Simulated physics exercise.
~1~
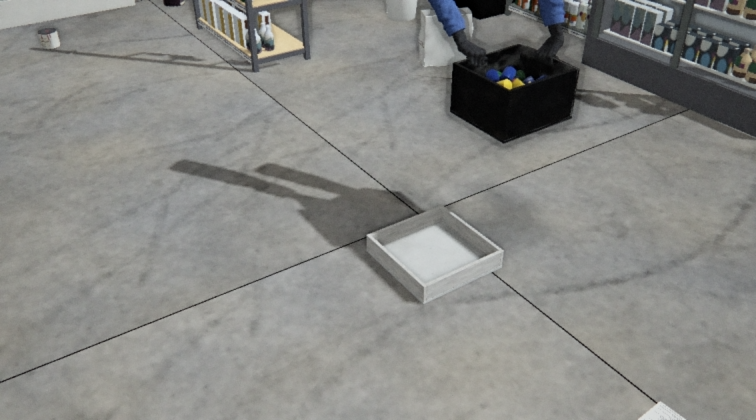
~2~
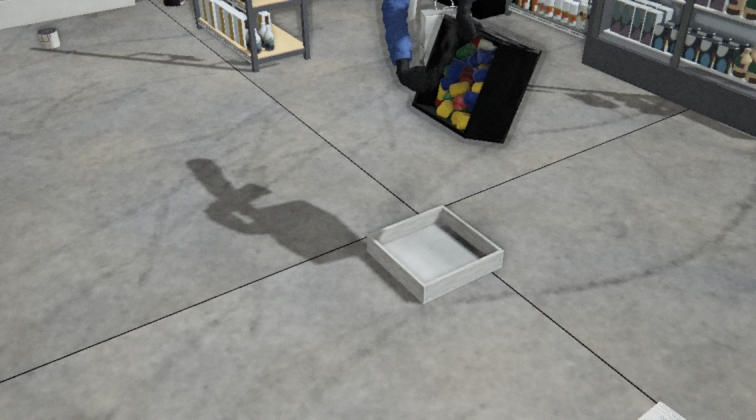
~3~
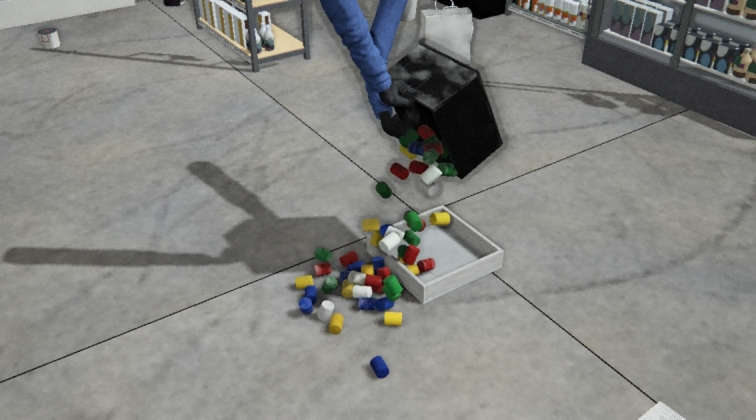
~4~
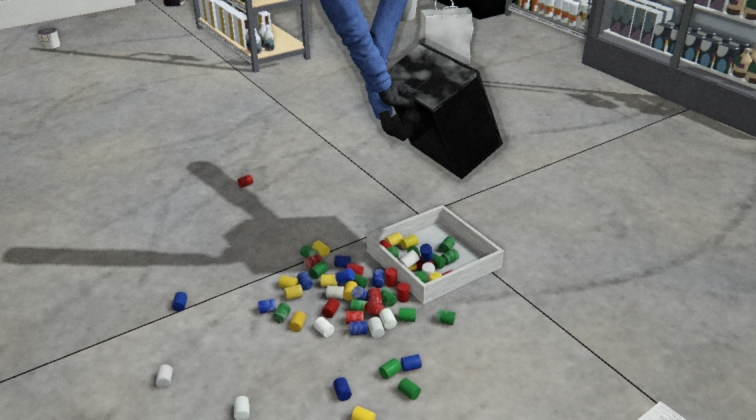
A black tote filled with colorful small cylinders is tipped forward by gloved hands above an open white box on a concrete floor, spilling its load; some pieces land in the box, while most scatter across the floor in front and to the left.
